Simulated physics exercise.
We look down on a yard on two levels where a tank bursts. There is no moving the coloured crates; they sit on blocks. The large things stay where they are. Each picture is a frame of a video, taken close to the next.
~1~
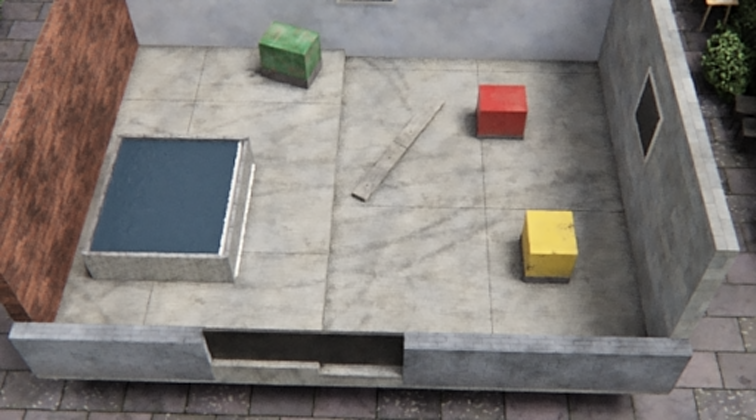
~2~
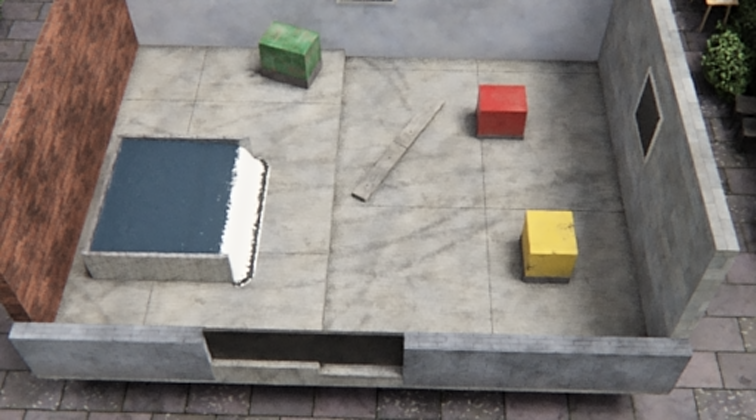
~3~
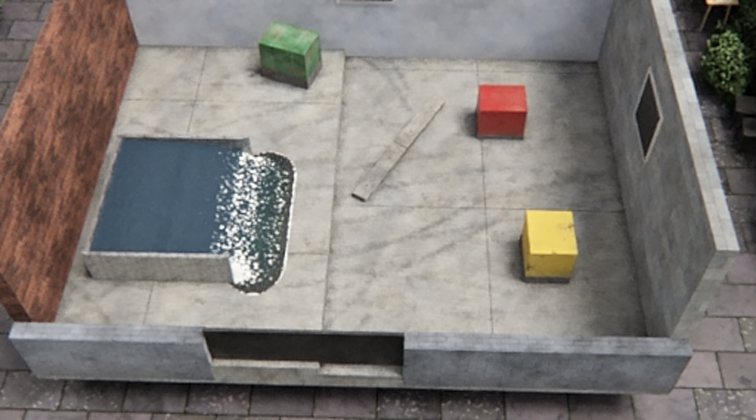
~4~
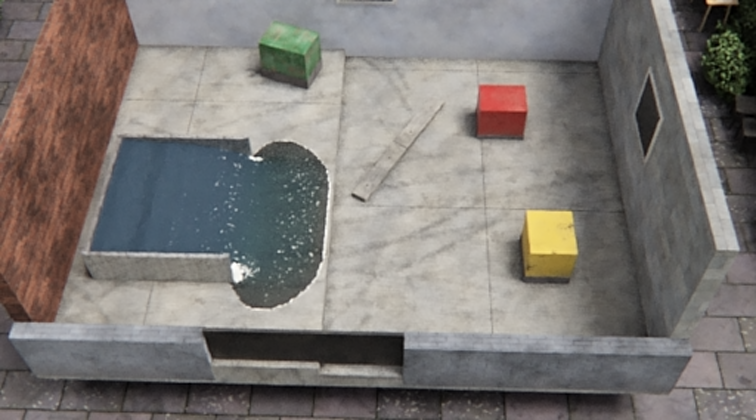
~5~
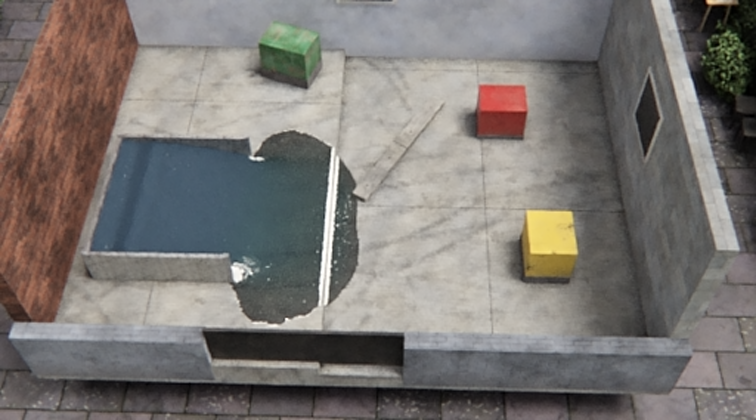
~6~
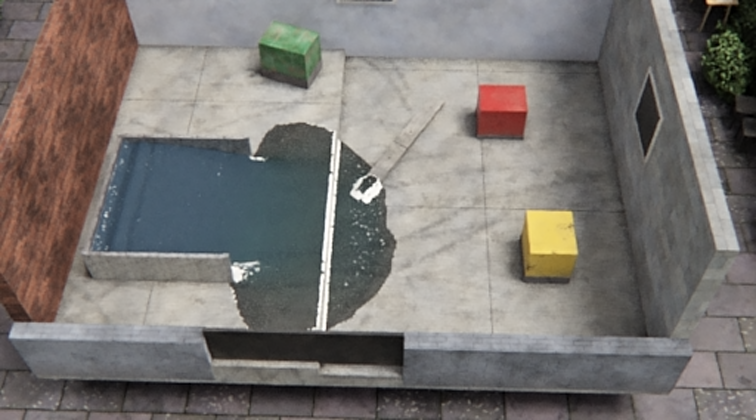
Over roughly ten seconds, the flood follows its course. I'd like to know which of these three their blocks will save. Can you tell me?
In order: Green crate: Dry. Red crate: Wet. Yellow crate: Wet.
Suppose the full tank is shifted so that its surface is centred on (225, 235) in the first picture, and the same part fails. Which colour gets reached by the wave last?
Last: The crate marked green.
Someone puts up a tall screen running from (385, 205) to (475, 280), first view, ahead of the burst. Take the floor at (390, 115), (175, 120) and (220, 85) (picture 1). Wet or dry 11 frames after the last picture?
The first point comes out inundated, the next unwetted, the last unwetted.
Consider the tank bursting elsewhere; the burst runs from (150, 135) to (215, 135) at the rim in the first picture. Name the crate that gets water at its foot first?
My pick is the green crate.
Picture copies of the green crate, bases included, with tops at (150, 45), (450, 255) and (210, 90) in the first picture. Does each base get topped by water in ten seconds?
In that order: Remains dry, ends up wet, is safe.
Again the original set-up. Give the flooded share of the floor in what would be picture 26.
Share estimate: About 60 per cent.
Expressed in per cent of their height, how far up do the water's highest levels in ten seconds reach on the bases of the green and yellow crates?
Some 0 and 160 % respectively.
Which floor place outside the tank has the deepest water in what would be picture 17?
I'd put it around (517, 261).
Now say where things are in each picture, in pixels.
The first frame shows the water tank at (171, 196) is whole and still.
In the second frame, the front is at (259, 163), out from the gap at (239, 213).
In the third frame, water pours out at (239, 214) and has run to (275, 157).
In the fourth frame, the front is at (303, 152), out from the gap at (239, 214).
In the fifth frame, water pours out at (239, 214) and has run to (321, 297).
In the sixth frame, water pours out at (239, 214) and has run to (379, 279).
A moment on, water covers 35 % of the floor; the green crate not reached, the red crate not reached, the yellow crate water round its plinth.
Next, water covers 50 % of the floor; the green crate water round its plinth, the red crate water round its plinth, the yellow crate water round its plinth.
Then, water covers 60 % of the floor; the green crate water round its plinth, the red crate water round its plinth, the yellow crate water round its plinth.
Later, water covers 65 % of the floor; the green crate water round its plinth, the red crate water round its plinth, the yellow crate water round its plinth.
In the end, water covers 65 % of the floor; the green crate stayed above the water, the red crate was topped, the yellow crate was topped.
